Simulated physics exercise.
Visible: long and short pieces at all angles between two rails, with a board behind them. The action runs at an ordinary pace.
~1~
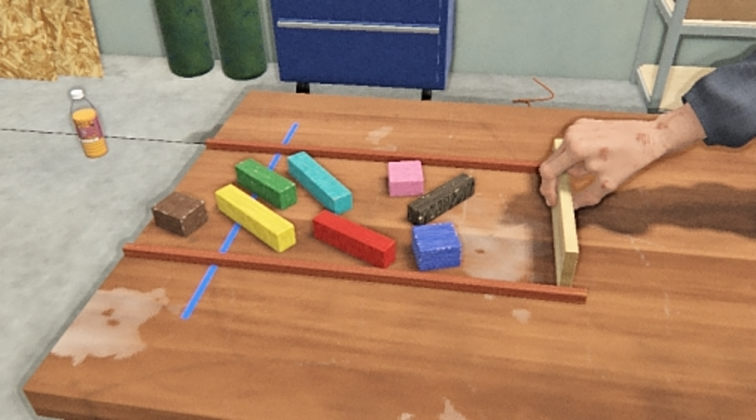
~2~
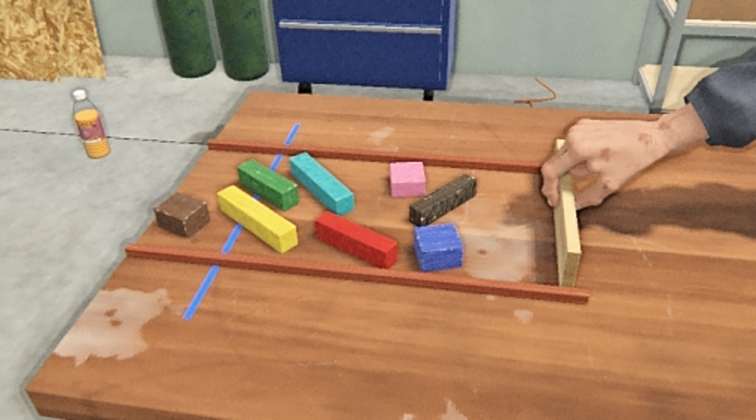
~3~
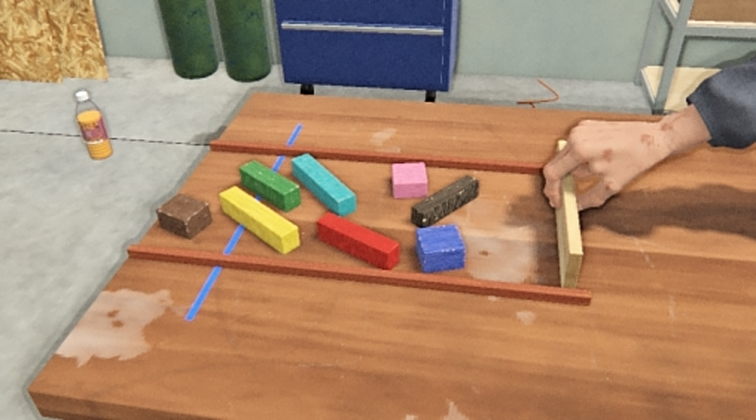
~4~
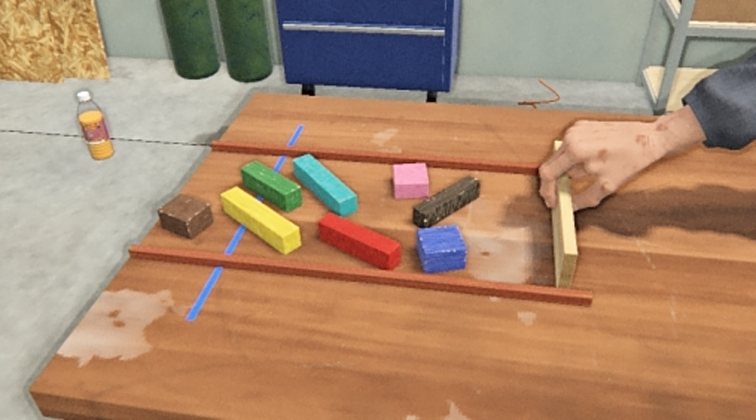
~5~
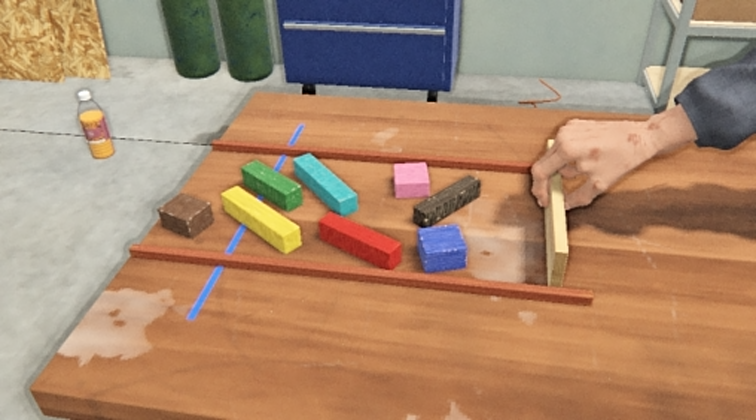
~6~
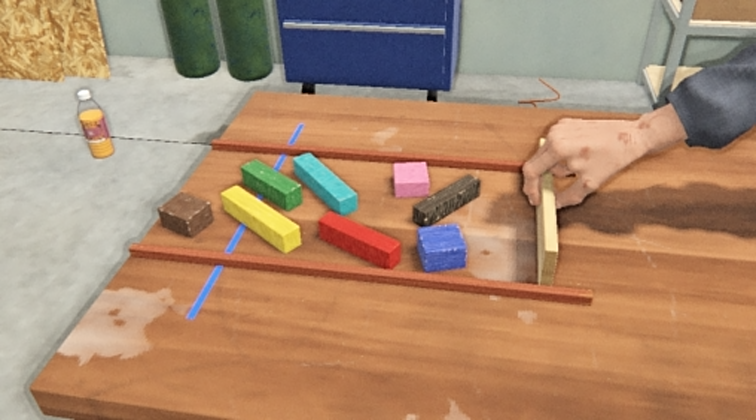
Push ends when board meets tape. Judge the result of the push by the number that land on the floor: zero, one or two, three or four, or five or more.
The number that land on the floor is one or two.
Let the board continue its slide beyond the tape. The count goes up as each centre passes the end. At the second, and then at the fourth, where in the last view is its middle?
Pixels, in order: Around (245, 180), around (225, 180).
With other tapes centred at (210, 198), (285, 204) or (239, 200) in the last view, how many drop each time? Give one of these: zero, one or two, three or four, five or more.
The three counts come out as five or over, none and 1 or 2.
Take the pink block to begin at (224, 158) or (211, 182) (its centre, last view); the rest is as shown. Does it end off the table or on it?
In that order: Stays aboard, then stays aboard.
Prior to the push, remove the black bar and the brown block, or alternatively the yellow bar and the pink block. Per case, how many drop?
0, then 0.
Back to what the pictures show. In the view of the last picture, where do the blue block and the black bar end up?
Near (222, 218) and (253, 187).
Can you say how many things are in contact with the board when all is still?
3.
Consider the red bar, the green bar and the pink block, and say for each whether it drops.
Outcome: Red bar does not drop; green bar does not drop; pink block does not drop.
Soon after, none off yet; brown block at rest near (186, 215); green bar at rest near (271, 185); yellow bar at rest near (260, 218).
Then, none off yet; brown block at rest near (186, 215); green bar moving near (266, 186); yellow bar moved a little near (241, 220).
At rest, the number that fall off is one or two; fallen, brown block.
